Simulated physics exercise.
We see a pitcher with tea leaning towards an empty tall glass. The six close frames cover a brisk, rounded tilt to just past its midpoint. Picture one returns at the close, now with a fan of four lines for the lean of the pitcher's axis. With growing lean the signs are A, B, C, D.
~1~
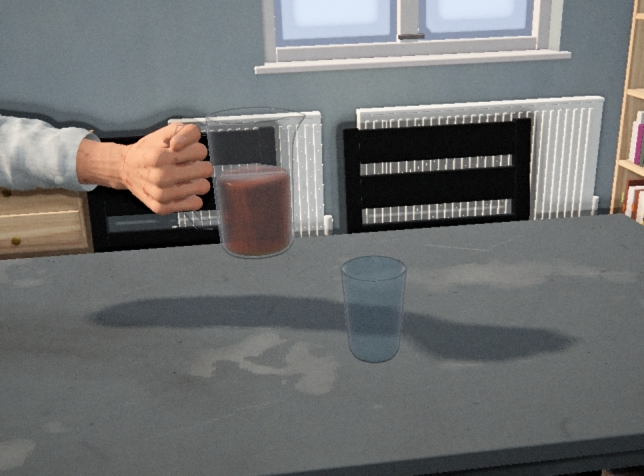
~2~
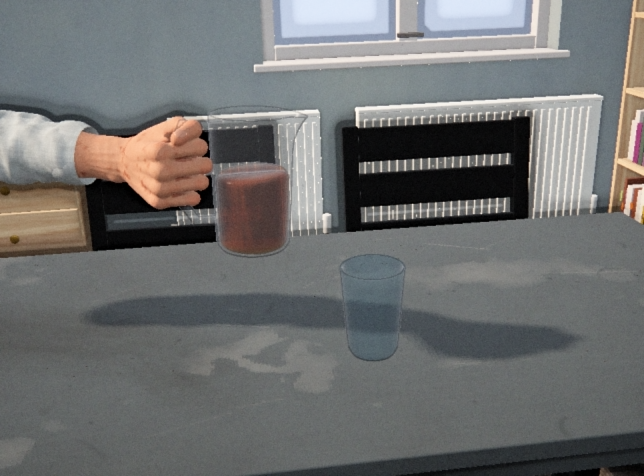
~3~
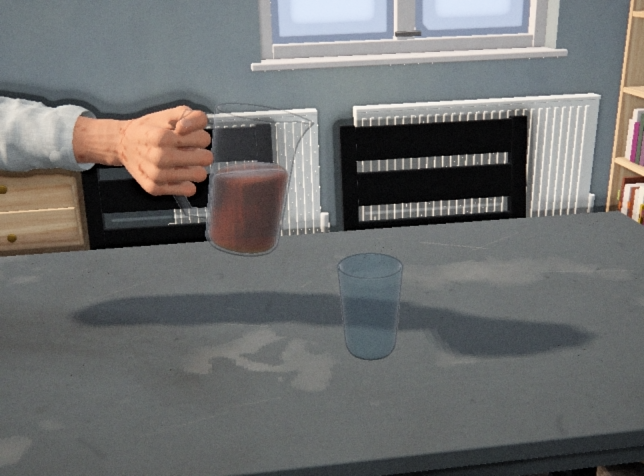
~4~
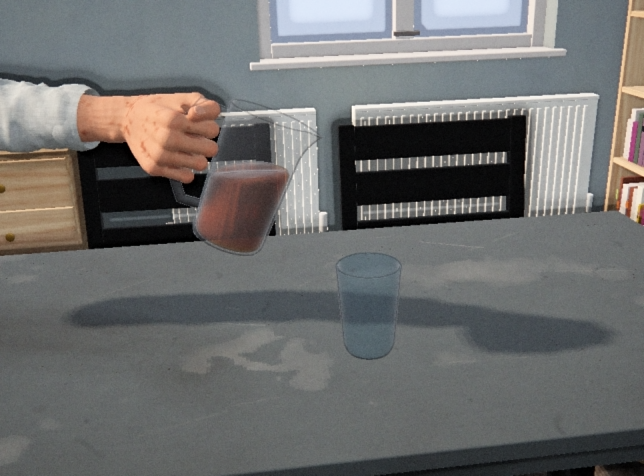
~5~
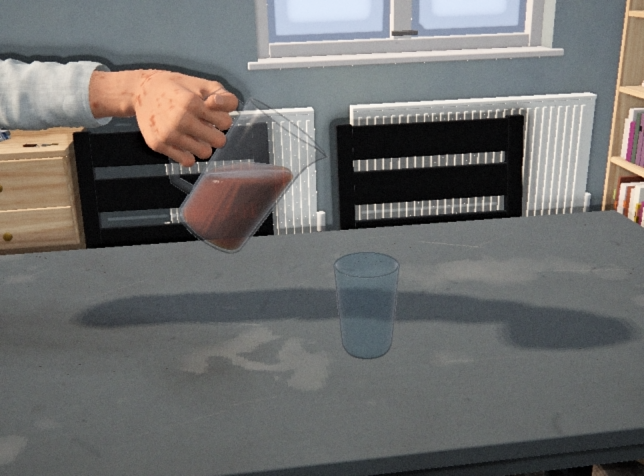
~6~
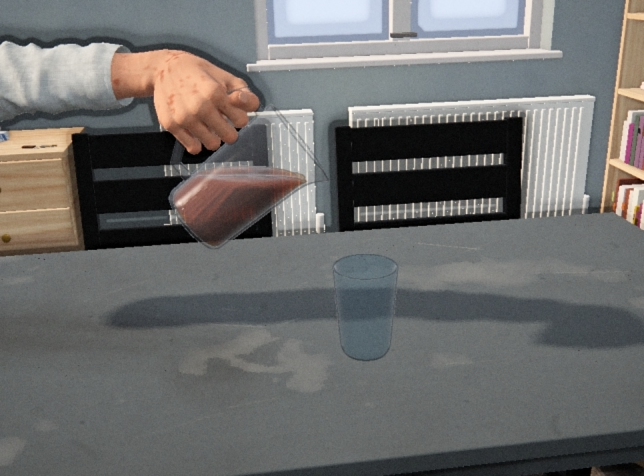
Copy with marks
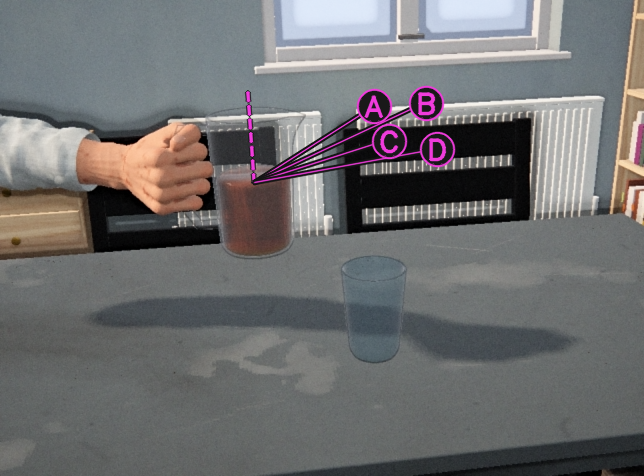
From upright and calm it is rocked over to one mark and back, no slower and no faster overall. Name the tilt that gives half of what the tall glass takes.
Best: C.
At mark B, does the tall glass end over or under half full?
Under half.
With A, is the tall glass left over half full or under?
Under half.
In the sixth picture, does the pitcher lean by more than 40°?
Yes.
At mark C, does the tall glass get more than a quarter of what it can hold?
Yes, it does.
On the marked copy, A at (359, 115); B at (410, 109); C at (372, 144); D at (420, 151).
If A is chosen, the tall glass ends with about 9 % of what it can hold.
If B is chosen, the tall glass ends with about 26 % of what it can hold.
If C is chosen, the tall glass ends with about 48 % of what it can hold.
If D is chosen, the tall glass ends with about 71 % of what it can hold.
